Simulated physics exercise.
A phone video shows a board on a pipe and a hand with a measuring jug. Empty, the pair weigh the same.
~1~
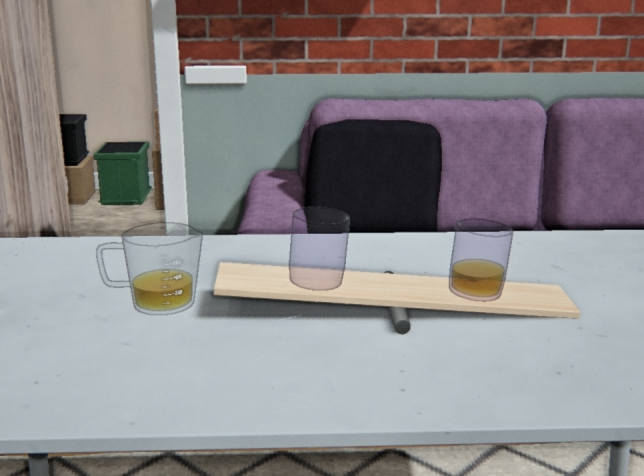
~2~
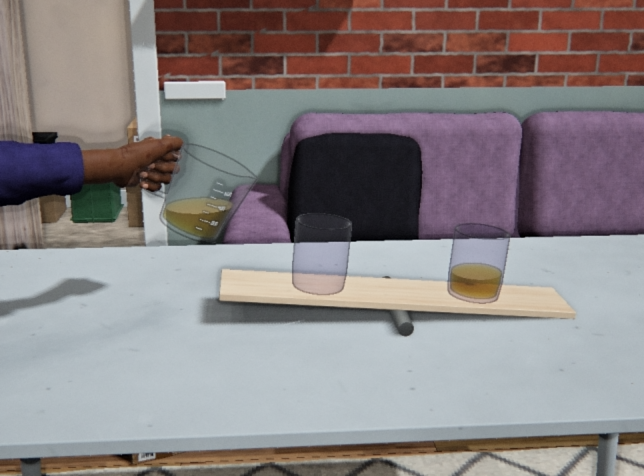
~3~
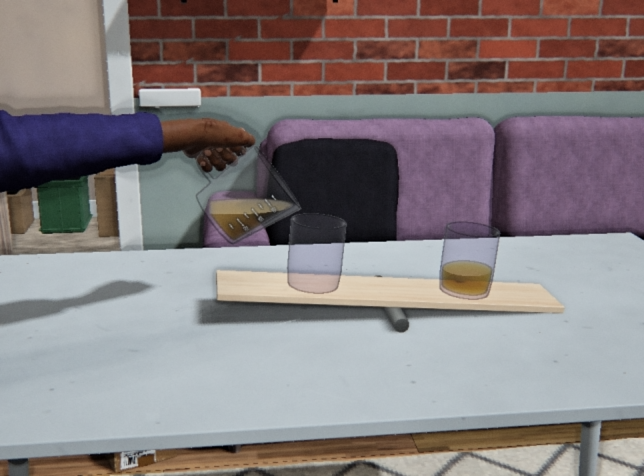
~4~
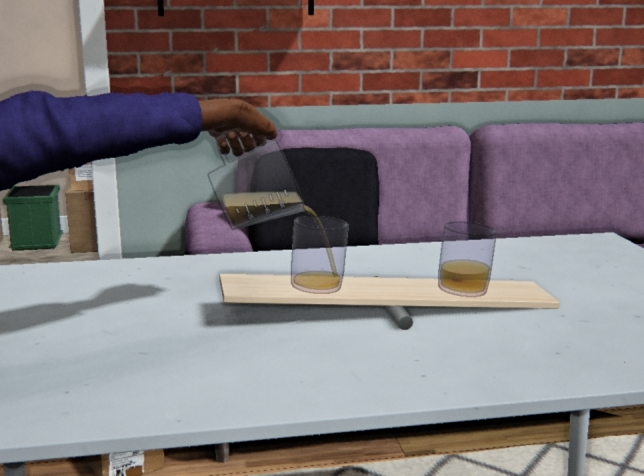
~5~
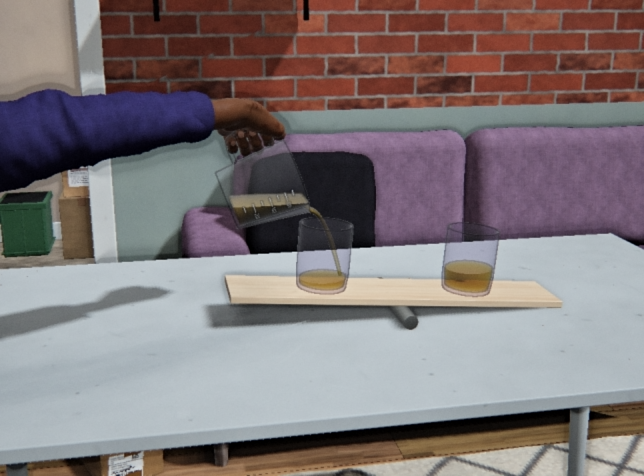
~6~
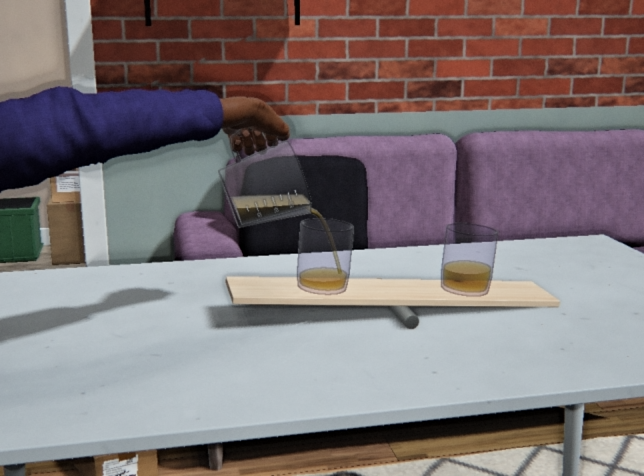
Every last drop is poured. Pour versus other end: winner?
The balance turns.
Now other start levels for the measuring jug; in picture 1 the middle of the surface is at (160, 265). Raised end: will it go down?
Once it is all poured, it falls the other way.
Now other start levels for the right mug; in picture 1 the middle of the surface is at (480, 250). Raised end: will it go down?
With that start, it sits tight.
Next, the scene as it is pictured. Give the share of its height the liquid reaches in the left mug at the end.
45 percent or so.
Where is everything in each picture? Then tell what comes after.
In the first picture, all is still; measuring jug (162, 267) about a third full; left mug (319, 246) empty, raised; right mug (480, 258) about a third full, on the low side.
The second picture shows the hand lifts the measuring jug; pipe (405, 327); left mug (321, 252) empty.
In the third picture, the measuring jug is brought over; measuring jug (247, 196) tipped 55° with all of its load; left mug (316, 251) empty.
In the fourth picture, a stream runs into the left mug; pipe (404, 321); left mug nearly empty, surface at (317, 279); right mug about a third full, surface at (465, 267).
In the fifth picture, a stream runs into the left mug; measuring jug (263, 186) tipped 70° with about three quarters of its load; left mug (324, 253) nearly empty.
In the sixth picture, a stream runs into the left mug; pipe (410, 321); left mug nearly empty, surface at (323, 275); right mug about a third full, surface at (467, 268).
Soon after, the left mug is about a third full; the board leans as before.
Later, the left mug is about half full; the board has swung over, and that end is down.
In the end, the left mug is about half full; the board has swung over, and that end is down.
